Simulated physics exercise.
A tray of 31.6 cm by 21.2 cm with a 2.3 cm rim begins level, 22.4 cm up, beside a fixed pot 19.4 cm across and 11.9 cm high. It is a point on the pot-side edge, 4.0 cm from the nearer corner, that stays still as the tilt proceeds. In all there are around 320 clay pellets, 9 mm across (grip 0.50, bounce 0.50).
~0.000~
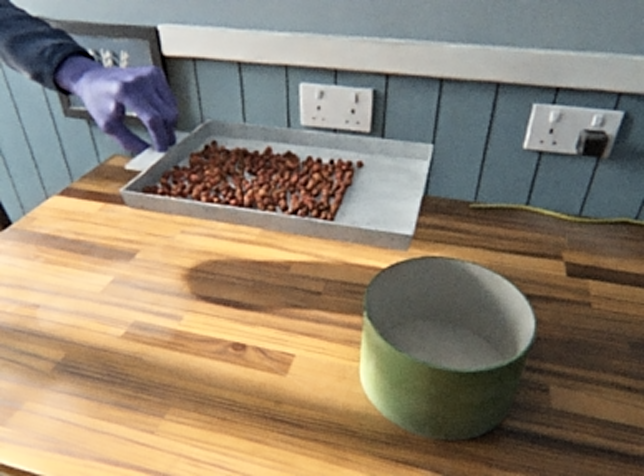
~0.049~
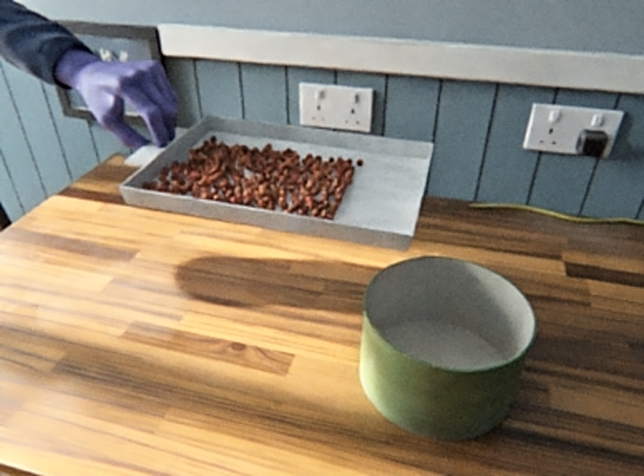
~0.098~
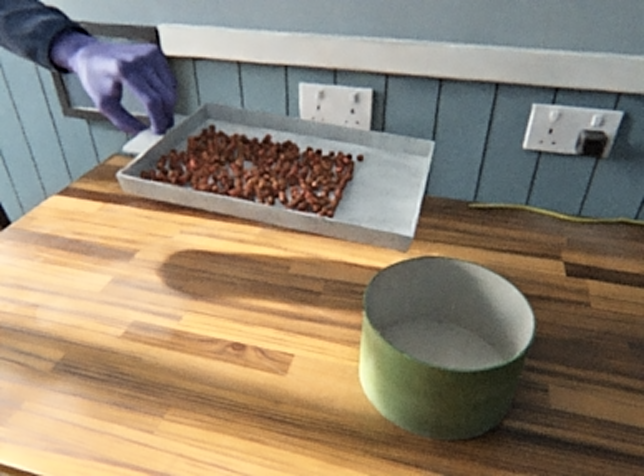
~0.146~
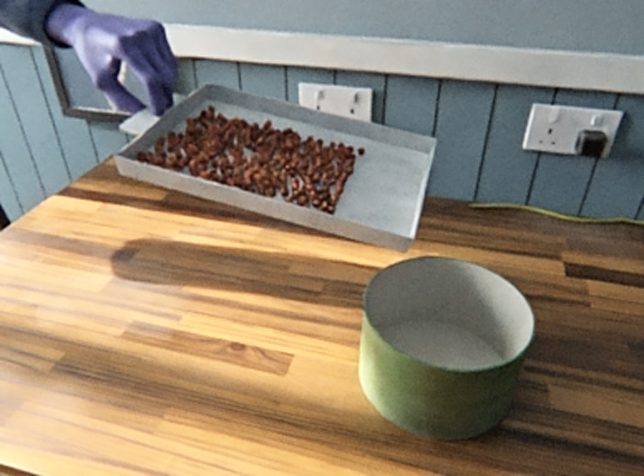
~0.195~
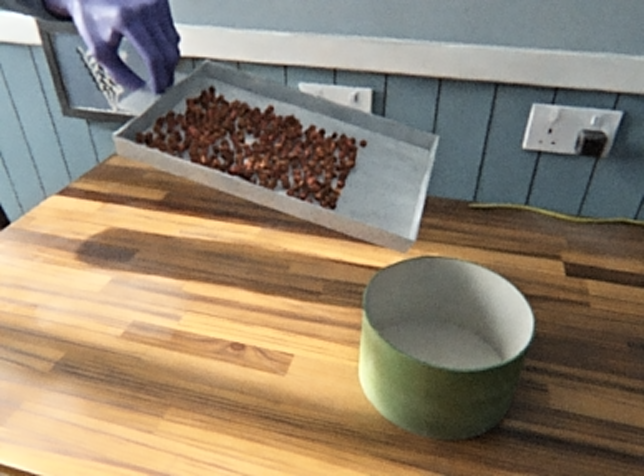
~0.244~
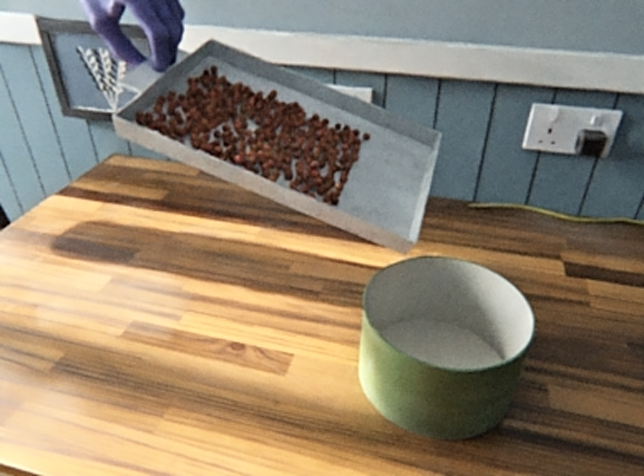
A striped wooden worktop stands against blue-grey panelling with white double sockets and a yellow-green cable, seen from slightly above by a still camera. A grey, low-sided tray of reddish-brown pellets sits at the back left, with an open green pot, pale inside, at the front right. A purple-gloved hand raises the tray's left end, slanting it steadily down to the right, while the pellets stay bunched together.
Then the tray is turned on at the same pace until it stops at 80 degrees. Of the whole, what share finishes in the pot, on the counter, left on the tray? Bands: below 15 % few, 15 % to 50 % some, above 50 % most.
Result: Pot: Most, counter: Few, tray: Some.
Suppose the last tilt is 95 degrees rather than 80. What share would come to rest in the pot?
Around 90 in a hundred.
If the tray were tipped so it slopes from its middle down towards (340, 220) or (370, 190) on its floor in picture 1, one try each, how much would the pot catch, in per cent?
The share comes to roughly 65 in a hundred, then roughly 40 in a hundred.
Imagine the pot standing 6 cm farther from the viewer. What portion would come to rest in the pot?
Near 20 per cent in that case.
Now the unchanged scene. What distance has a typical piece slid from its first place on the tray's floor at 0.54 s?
8 cm.
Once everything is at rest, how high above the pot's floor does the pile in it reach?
Roughly 2.5 centimetres.
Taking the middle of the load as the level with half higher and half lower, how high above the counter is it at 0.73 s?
Median height: Approx. 26 cm.
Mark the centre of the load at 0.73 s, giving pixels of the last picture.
The middle of the load should be at about (419, 201) by then.
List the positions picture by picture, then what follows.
The first frame shows tray tilt 0 degrees, front corners at (124, 190) and (410, 233); middle of the pieces at (255, 181); pot at (448, 306).
The second frame shows tray tilt 1 degrees, front corners at (123, 186) and (410, 233); middle of the pieces at (254, 178).
The third frame shows tray tilt 4 degrees, front corners at (121, 174) and (410, 234), lowest corner right front; middle of the pieces at (254, 170).
The fourth frame shows tray tilt 9 degrees, front corners at (118, 156) and (411, 236), lowest corner right front; middle of the pieces at (254, 158).
The fifth frame shows tray tilt 14 degrees, front corners at (117, 136) and (413, 238), lowest corner right front; middle of the pieces at (255, 145).
The sixth frame shows tray tilt 19 degrees, front corners at (117, 115) and (414, 239), lowest corner right front; middle of the pieces at (258, 132); pot at (447, 305). Its pace works out near 105 degrees a second.
Then, at 0.54 s, tilt 50 degrees; the tray holds 100 %, the pot 0 %.
Then, at 0.73 s, tilt 69 degrees; the tray holds 95 %, the pot 0 %.
After 1.04 s, tilt 80 degrees; the tray holds 40 %, the pot 50 %.
In the end, at 2.1 s, pot 60 %, counter 10 %, tray 30 %.
